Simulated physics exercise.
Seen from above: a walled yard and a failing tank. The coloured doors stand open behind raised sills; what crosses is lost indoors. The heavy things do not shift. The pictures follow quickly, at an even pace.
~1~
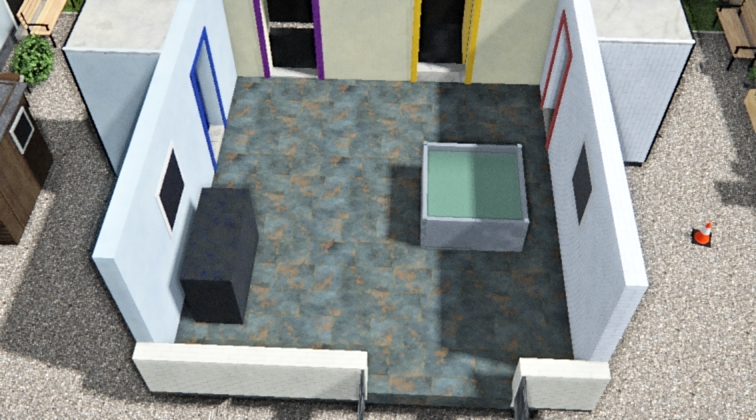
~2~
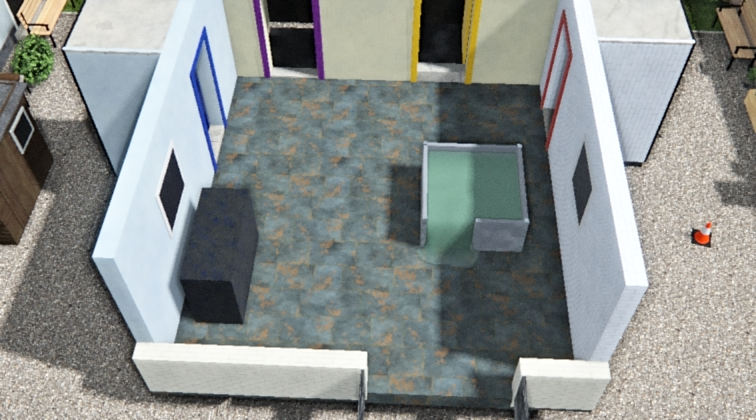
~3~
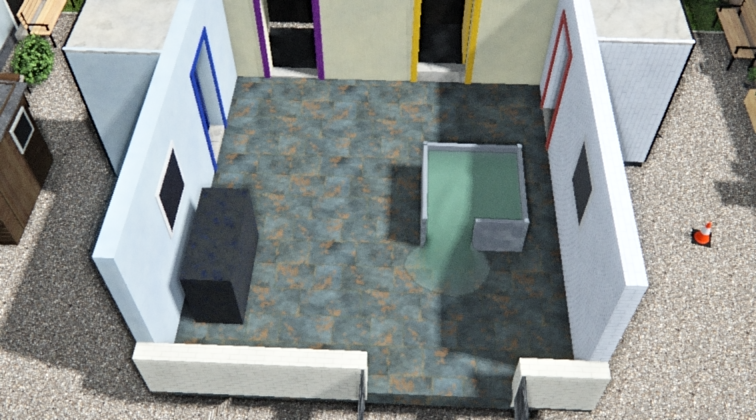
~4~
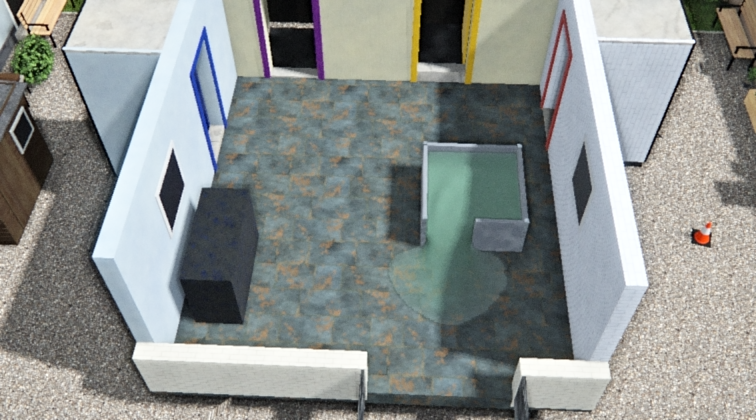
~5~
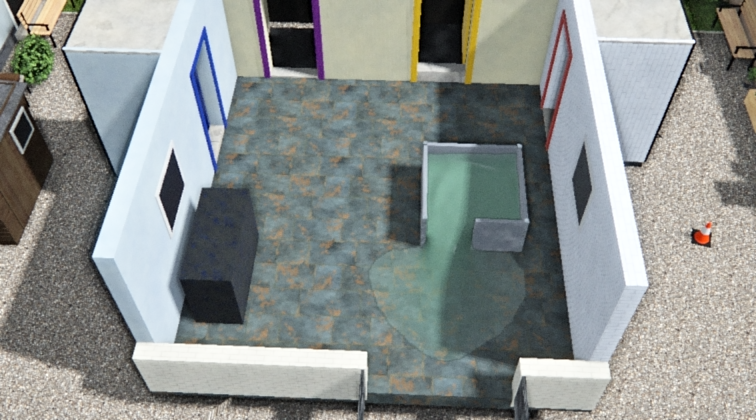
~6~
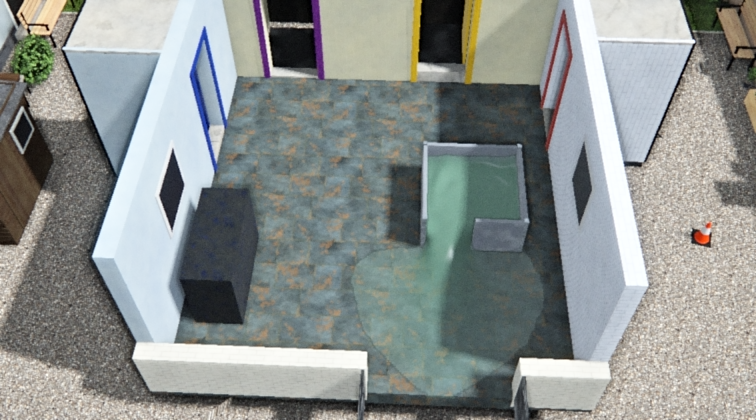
Pale green water poured out through a gap in the front of a grey-walled tank and spread in a widening, rounded sheet across the tiled yard floor, while the dark block on the left stayed put.
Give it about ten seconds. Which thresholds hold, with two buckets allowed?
In the end: The blue door admits no more than that; the purple door admits no more than that; the yellow door admits no more than that; the red door admits no more than that.
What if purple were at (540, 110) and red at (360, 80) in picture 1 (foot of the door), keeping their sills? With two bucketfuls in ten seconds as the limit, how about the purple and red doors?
Purple door takes less, red door holds.
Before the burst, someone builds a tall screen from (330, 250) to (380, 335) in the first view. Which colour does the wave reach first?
It is the red one.
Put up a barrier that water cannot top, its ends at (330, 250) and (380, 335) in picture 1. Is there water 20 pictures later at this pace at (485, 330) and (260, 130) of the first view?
In turn: Covered, dry.
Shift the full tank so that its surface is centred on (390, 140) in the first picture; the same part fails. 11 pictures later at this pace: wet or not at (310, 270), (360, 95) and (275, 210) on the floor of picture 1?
As listed: Flooded, dry, not flooded.
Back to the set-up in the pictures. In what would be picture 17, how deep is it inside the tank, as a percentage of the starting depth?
I make it 48 per cent.
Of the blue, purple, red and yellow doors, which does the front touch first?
The blue-painted one.
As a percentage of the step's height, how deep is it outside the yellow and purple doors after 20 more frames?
Near 0 and 0 in a hundred.
A moment on, water covers 25 % of the floor; the blue door not reached, the purple door not reached, the yellow door not reached, the red door not reached.
Next, water covers 25 % of the floor; the blue door not reached, the purple door not reached, the yellow door not reached, the red door not reached.
Then, water covers 35 % of the floor; the blue door not reached, the purple door not reached, the yellow door not reached, the red door not reached.
Later, water covers 45 % of the floor; the blue door wet at the sill, nothing in, the purple door not reached, the yellow door not reached, the red door wet at the sill, nothing in.
In the end, water covers 65 % of the floor; the blue door wet at the sill, nothing in, the purple door wet at the sill, nothing in, the yellow door wet at the sill, nothing in, the red door wet at the sill, nothing in.
